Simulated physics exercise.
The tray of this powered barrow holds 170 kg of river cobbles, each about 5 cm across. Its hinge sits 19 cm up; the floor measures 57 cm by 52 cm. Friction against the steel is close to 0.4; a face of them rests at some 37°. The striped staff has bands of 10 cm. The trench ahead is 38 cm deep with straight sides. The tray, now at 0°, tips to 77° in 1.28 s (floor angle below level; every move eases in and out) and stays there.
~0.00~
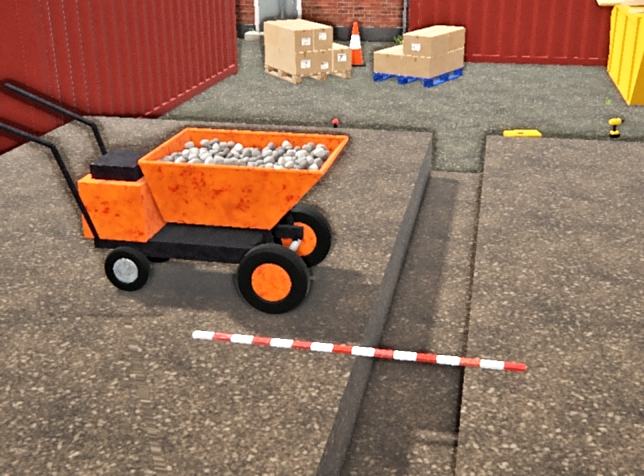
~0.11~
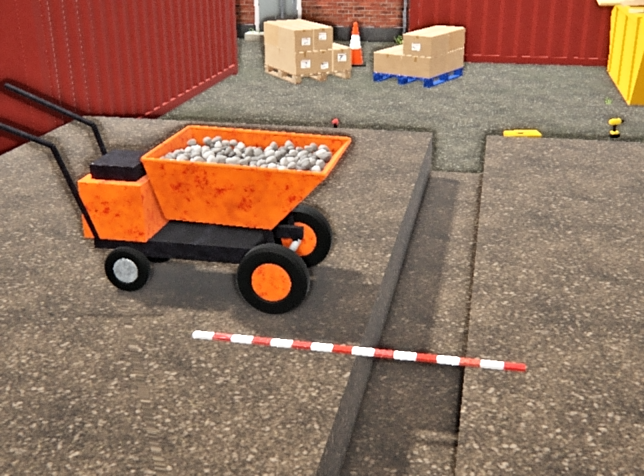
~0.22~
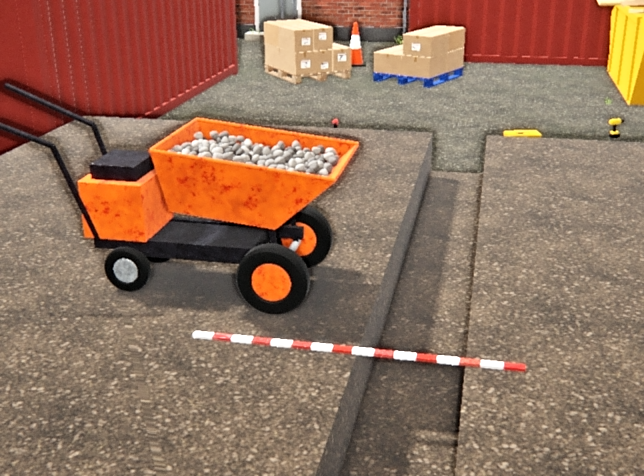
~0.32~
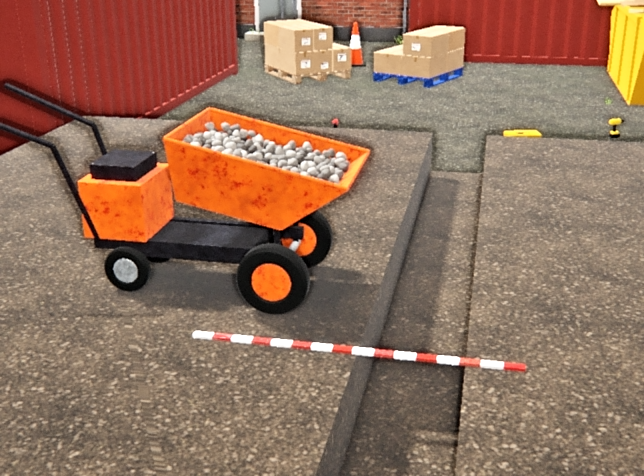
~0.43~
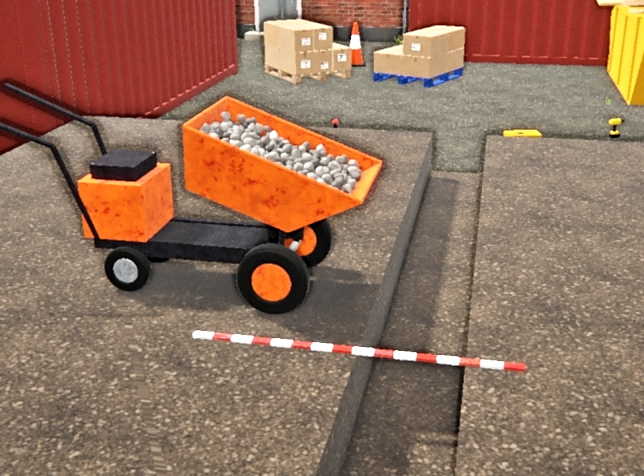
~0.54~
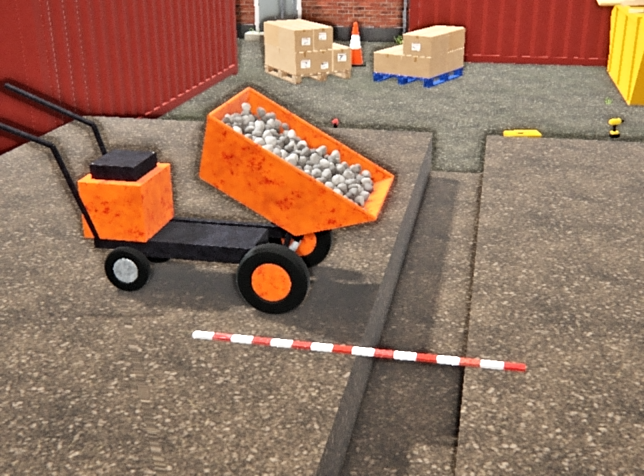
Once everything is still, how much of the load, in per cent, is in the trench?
Some 99 per cent of it.
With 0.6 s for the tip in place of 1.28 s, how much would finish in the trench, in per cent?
In that case some 80 per cent.
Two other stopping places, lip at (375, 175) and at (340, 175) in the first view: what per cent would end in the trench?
Near 40 per cent from the first place, 90 from the second.
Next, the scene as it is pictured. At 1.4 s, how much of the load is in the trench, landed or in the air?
About 60 per cent by then.
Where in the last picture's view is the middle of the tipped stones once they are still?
Near (432, 351).
After 1.0 s the floor is at 65°; 99 % in the tray, 1 % in the trench; the foremost stones are at (415, 259).
After 1.4 s the floor is at 77°; 38 % in the tray, 62 % in the trench, 1 % past the trench; the foremost stones are at (495, 308).
After 1.7 s the floor is at 77°; 9 % in the tray, 90 % in the trench, 1 % past the trench; the foremost stones are at (544, 309).
After 3.7 s the floor is at 77°; 0 % in the tray, 99 % in the trench, 1 % past the trench; the foremost stones are at (562, 311).
